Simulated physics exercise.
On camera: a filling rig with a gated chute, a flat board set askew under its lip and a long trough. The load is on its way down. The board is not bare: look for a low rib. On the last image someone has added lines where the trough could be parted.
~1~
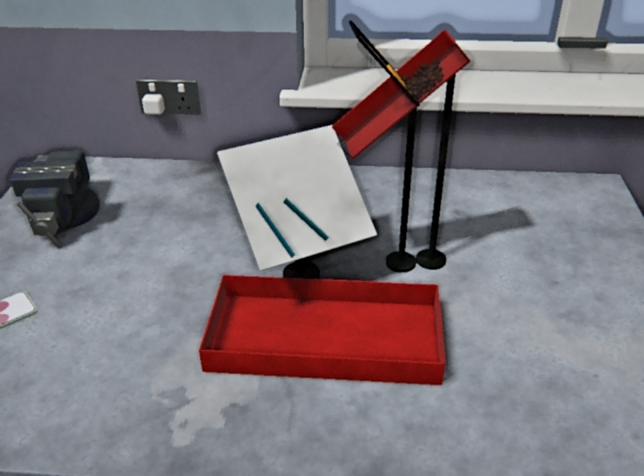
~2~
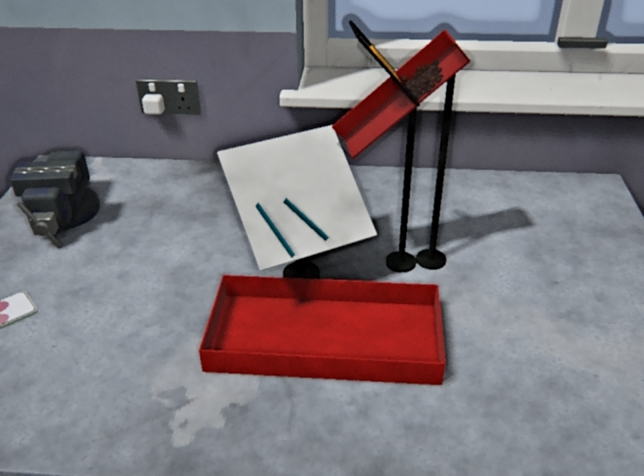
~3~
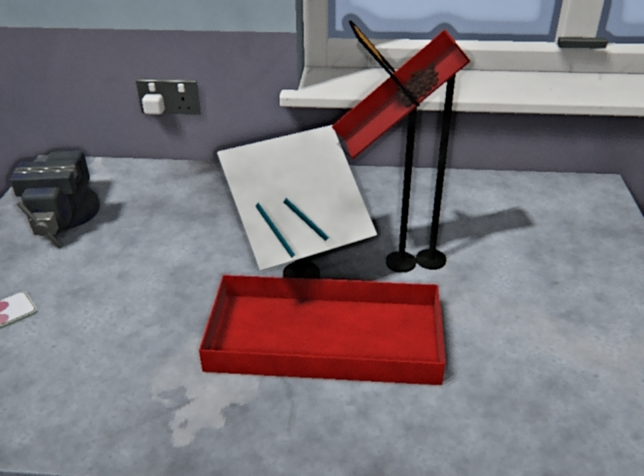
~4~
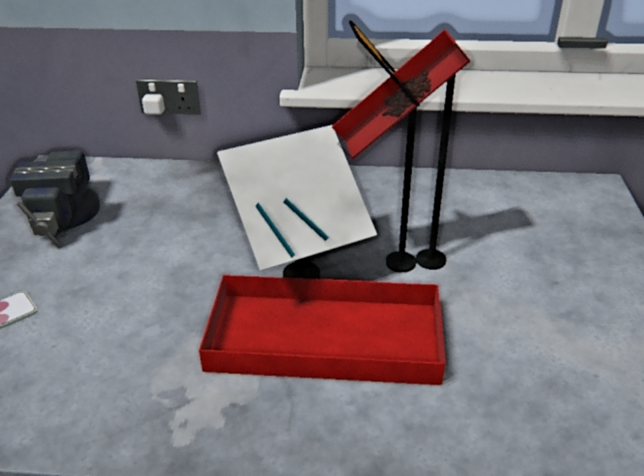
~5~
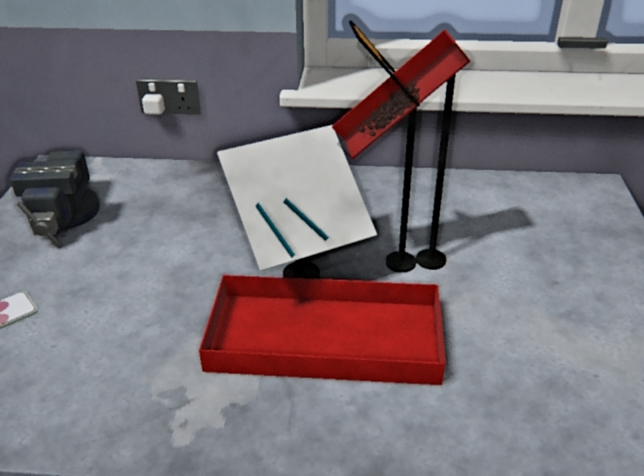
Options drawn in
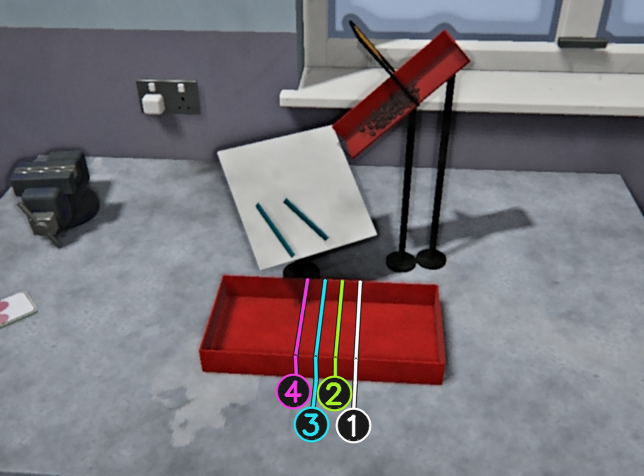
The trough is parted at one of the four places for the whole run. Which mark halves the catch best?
1.
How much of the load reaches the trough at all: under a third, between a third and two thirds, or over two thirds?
About that: Over two thirds.
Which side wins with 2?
More lands on the right.
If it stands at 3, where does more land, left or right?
Right.
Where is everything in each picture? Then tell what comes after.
In the first picture, load behind the gate at (423, 81), flat chocolate drops; lip of the chute at (349, 150), sloping fairly steeply.
In the second picture, middle of the board at (299, 194), tilted fairly steeply; middle of its low edge at (321, 252); of its high edge at (277, 138).
In the third picture, front corners of the trough at (200, 350) and (444, 363), empty; front of the load at (400, 93).
In the fourth picture, middle of the load at (408, 96); its front at (385, 114), about a third of the way to the lip; rib from (258, 203) to (295, 255); rib from (286, 198) to (329, 238).
In the fifth picture, middle of the load at (395, 108); its front at (362, 129), about two thirds of the way to the lip.
On the marked copy, line 1 crosses the front rim at (355, 359); line 2 crosses the front rim at (335, 358); line 3 crosses the front rim at (315, 356); line 4 crosses the front rim at (295, 355).
With 1, of what is caught, about two thirds on the left of the divider, about a third on the right.
With 2, of what is caught, a small part on the left of the divider, most on the right.
With 3, of what is caught, a small part on the left of the divider, nearly all on the right.
With 4, of what is caught, a stray few on the left of the divider, nearly all on the right.
